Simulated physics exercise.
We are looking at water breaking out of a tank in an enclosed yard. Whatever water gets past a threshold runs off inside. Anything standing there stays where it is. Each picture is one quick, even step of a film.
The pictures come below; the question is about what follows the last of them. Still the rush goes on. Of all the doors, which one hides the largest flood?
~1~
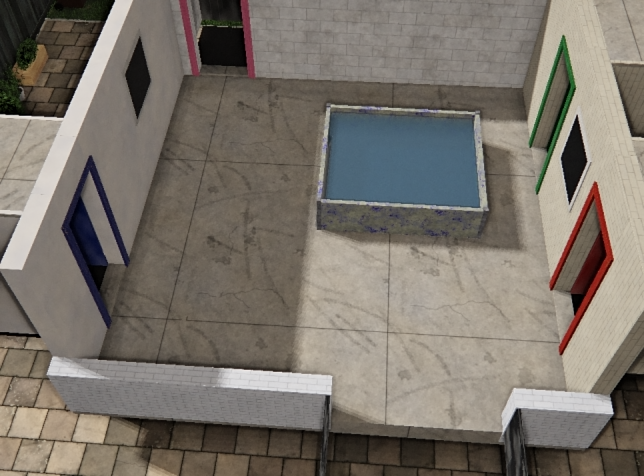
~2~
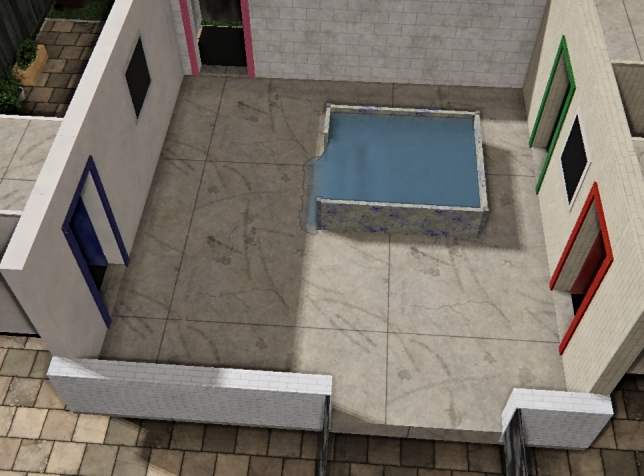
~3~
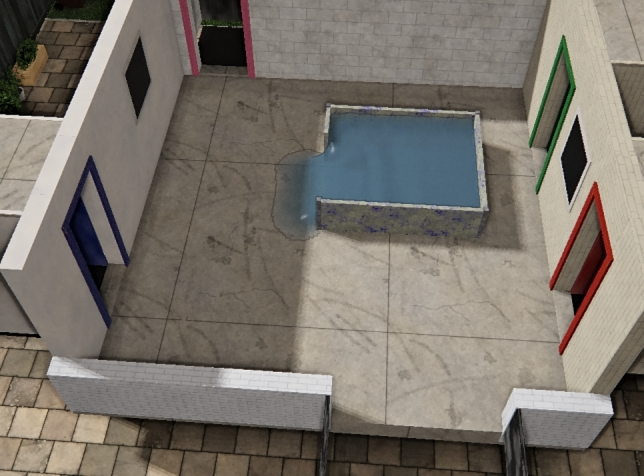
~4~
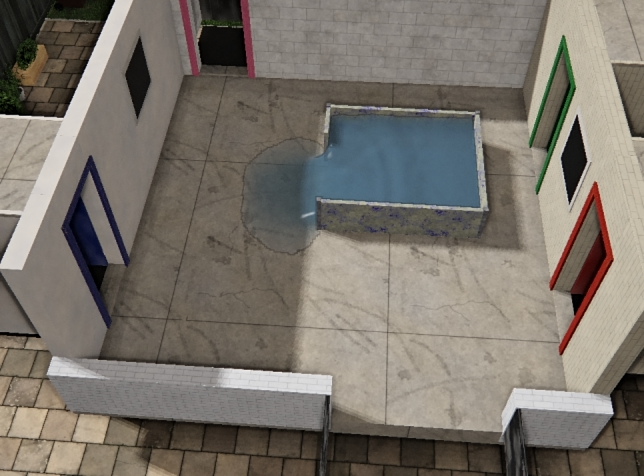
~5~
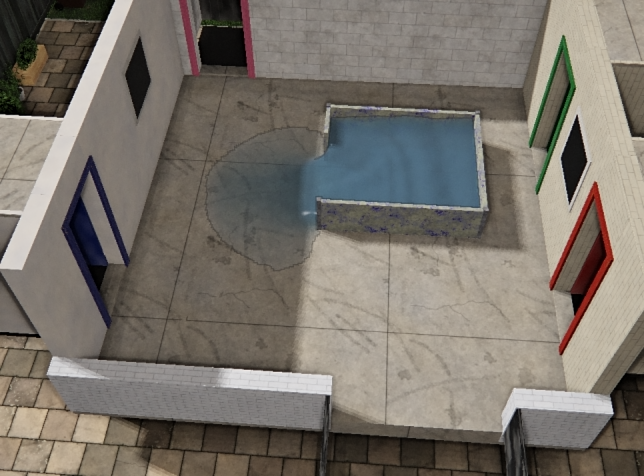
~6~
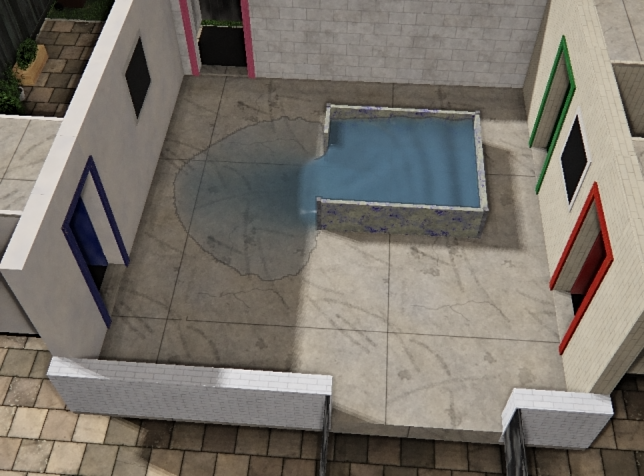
That would be the pink door.
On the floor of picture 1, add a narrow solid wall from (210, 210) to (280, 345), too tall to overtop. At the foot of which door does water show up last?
The green one.
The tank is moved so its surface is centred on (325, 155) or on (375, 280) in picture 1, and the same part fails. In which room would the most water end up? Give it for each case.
In turn: The pink door, then the blue-painted one.
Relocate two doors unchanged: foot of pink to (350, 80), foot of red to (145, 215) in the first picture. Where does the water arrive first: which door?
The door marked red, by my reckoning.
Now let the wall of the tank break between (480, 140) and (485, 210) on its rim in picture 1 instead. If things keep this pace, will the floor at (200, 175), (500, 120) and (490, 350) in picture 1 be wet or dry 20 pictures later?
In sequence the three spots come out still bare, then wetted, then wetted.
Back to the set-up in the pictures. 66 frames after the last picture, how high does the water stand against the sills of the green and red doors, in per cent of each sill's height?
Some 190 percent and then some 180 percent.
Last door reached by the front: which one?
Answer: The green door.
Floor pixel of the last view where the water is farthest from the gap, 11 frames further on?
Roughly at (91, 386).
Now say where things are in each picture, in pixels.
Still water in the water tank at (402, 158), in the first picture.
The front is at (311, 229), out from the gap at (325, 183), in the second picture.
Water pours out at (325, 186) and has run to (286, 231), in the third picture.
Water pours out at (325, 186) and has run to (250, 170), in the fourth picture.
Water pours out at (325, 186) and has run to (216, 171), in the fifth picture.
Water pours out at (325, 186) and has run to (186, 172), in the sixth picture.
A moment on, water covers 25 % of the floor; pink door not reached, red door not reached, green door not reached, blue door not reached.
Next, water covers 35 % of the floor; pink door not reached, red door not reached, green door not reached, blue door a trickle in.
Then, water covers 40 % of the floor; pink door some in, red door not reached, green door not reached, blue door some in.
Later, water covers 85 % of the floor; pink door a lot in, red door wet at the sill, nothing in, green door not reached, blue door a lot in.
In the end, water covers 100 % of the floor; pink door a lot in, red door some in, green door a trickle in, blue door a lot in; the pink door has let in the most.
